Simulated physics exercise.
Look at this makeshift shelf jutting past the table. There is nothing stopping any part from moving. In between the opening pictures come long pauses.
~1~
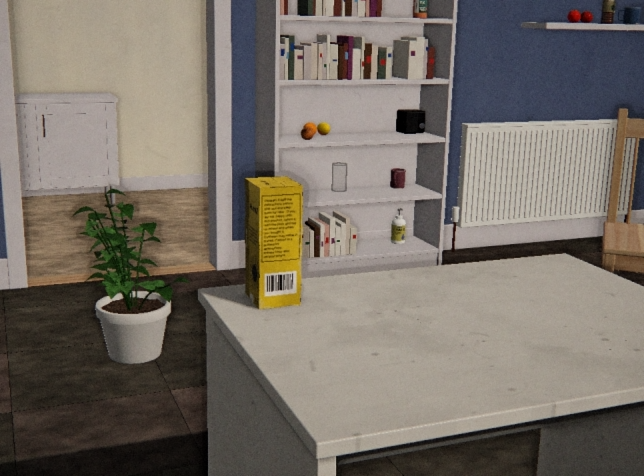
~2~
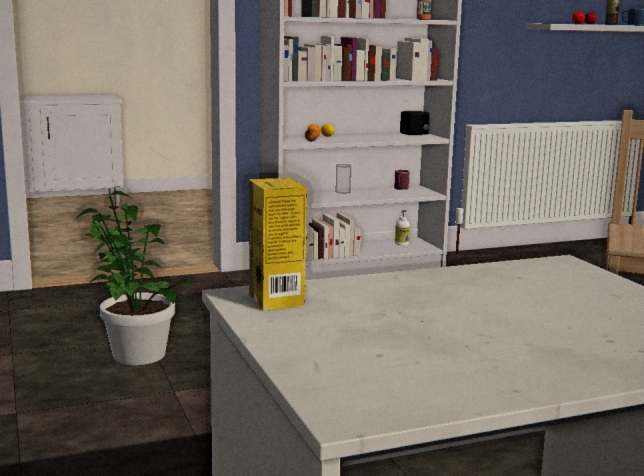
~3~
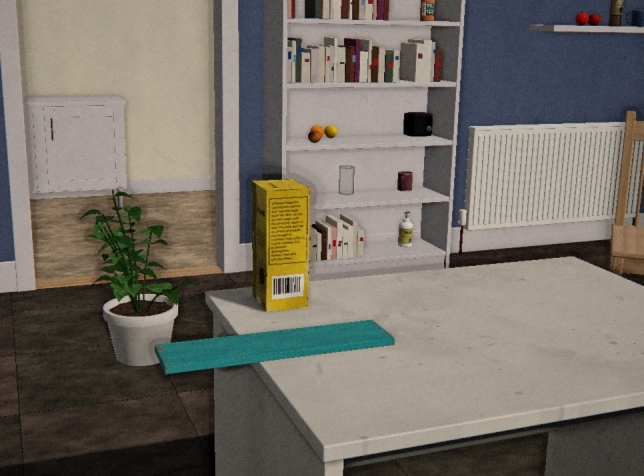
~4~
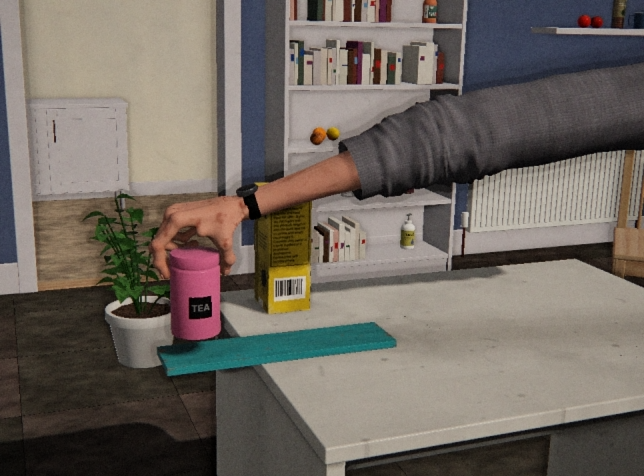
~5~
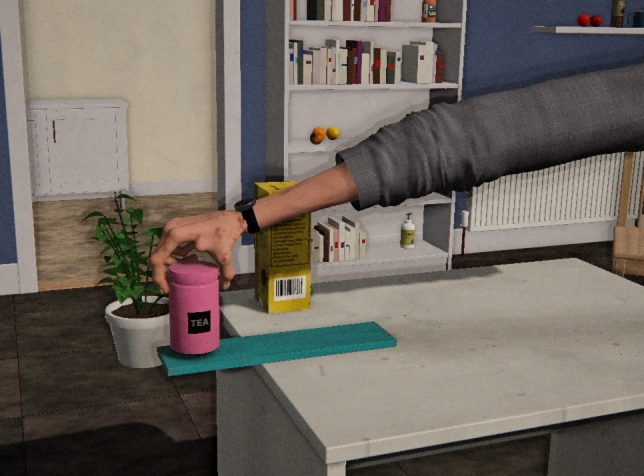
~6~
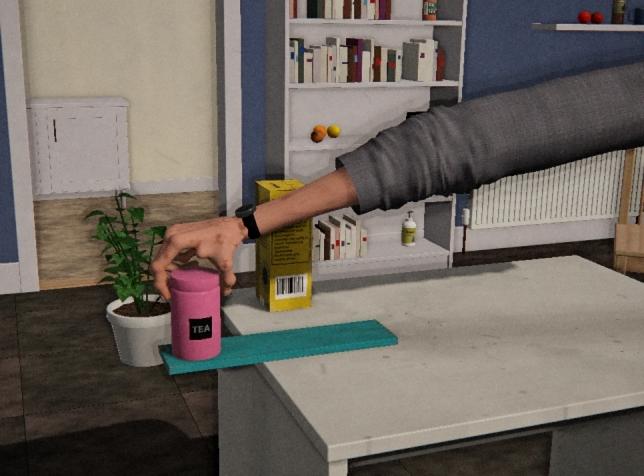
A hand in a grey sleeve lowered a pink tea jar onto the left end of a teal board, which had appeared across the table's edge beside a yellow carton, and kept hold of it.
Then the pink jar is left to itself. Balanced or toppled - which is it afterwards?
Toppled.
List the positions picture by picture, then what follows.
In the first picture, the last thing is not in view yet; yellow carton (273, 242).
In the second picture, the last thing is not in view yet; yellow carton (277, 243).
In the third picture, the last thing is not in view yet; yellow carton (280, 244).
In the fourth picture, still above its spot; pink jar (195, 292); yellow carton (282, 247).
In the fifth picture, still above its spot; pink jar (194, 307); yellow carton (282, 246).
In the sixth picture, in place under the hand; pink jar (196, 312); yellow carton (283, 245).
Then, 0.40 s past the last view, pink jar now down on the floor or falling; turquoise board on its side.
Then, 0.50 s past the last view, turquoise board now down on the floor or falling.
Then, 0.60 s past the last view, things are still on the move.
Then, 0.80 s past the last view, as before.
Finally, down on the floor or falling, pink jar and turquoise board; yellow carton still in place. The board goes over.
